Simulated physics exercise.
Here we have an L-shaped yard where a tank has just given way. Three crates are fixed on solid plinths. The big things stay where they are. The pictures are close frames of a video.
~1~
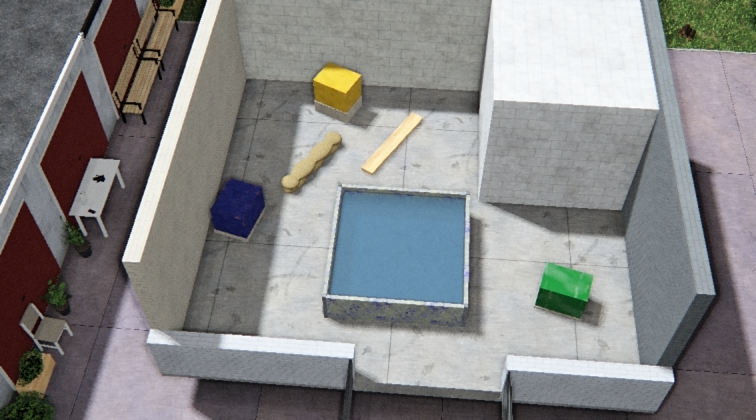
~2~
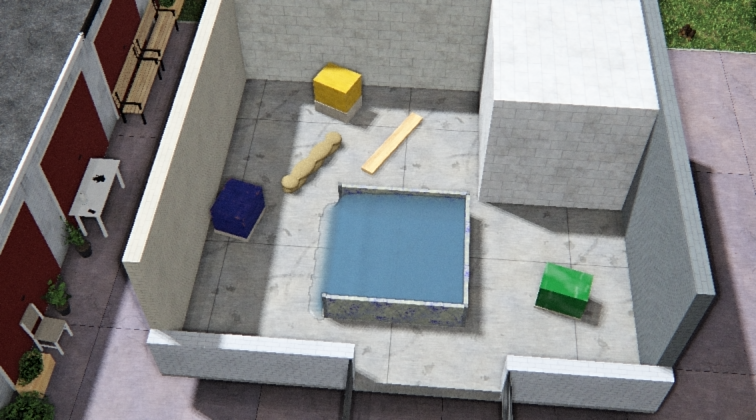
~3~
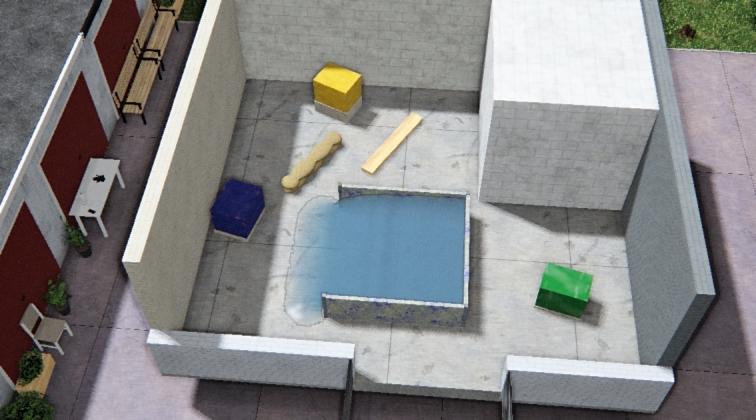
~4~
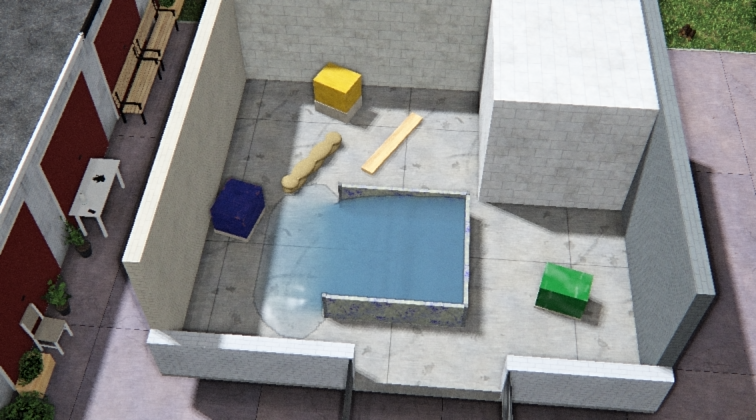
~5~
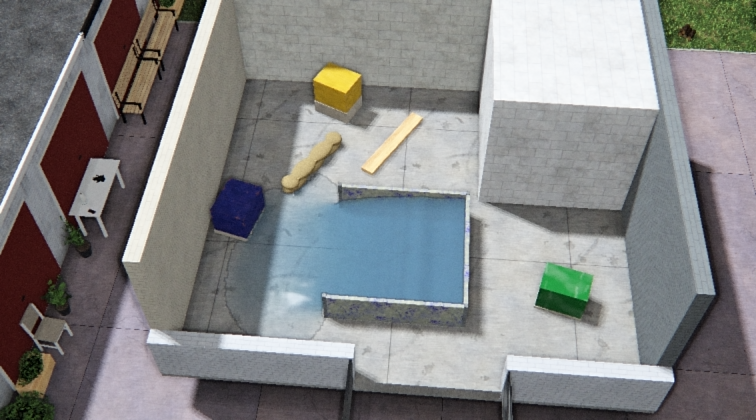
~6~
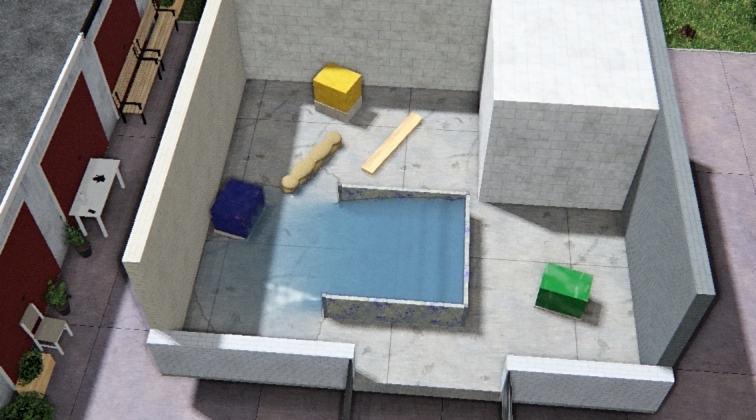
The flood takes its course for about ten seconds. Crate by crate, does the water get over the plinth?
The blue crate is soaked; the yellow crate keeps dry; the green crate is soaked.
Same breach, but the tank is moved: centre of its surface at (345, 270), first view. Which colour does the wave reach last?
I say the green-painted one.
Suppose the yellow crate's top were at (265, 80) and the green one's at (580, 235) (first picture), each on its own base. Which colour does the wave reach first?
I say the blue crate.
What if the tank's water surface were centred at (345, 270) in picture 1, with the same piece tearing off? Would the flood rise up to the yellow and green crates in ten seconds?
One by one: Yellow crate stays dry, green crate stays dry.
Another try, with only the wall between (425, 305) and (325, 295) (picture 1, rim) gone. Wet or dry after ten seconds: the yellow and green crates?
In short: Yellow crate remains dry, green crate escapes it.
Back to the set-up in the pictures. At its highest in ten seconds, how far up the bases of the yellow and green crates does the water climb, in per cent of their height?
Roughly 60 per cent, then 150 per cent.
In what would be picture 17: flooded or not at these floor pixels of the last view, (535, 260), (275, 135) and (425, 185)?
As listed: Not flooded, flooded, dry.
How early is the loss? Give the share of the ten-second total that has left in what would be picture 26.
I make it 0 per cent.
A moment on, water covers 25 % of the floor; the blue crate water round its plinth, the yellow crate not reached, the green crate not reached.
Next, water covers 30 % of the floor; the blue crate water round its plinth, the yellow crate not reached, the green crate not reached.
Then, water covers 50 % of the floor; the blue crate water round its plinth, the yellow crate water round its plinth, the green crate not reached.
Later, water covers 75 % of the floor; the blue crate water round its plinth, the yellow crate water round its plinth, the green crate water round its plinth.
In the end, water covers 95 % of the floor; the blue crate was topped, the yellow crate stayed above the water, the green crate was topped.
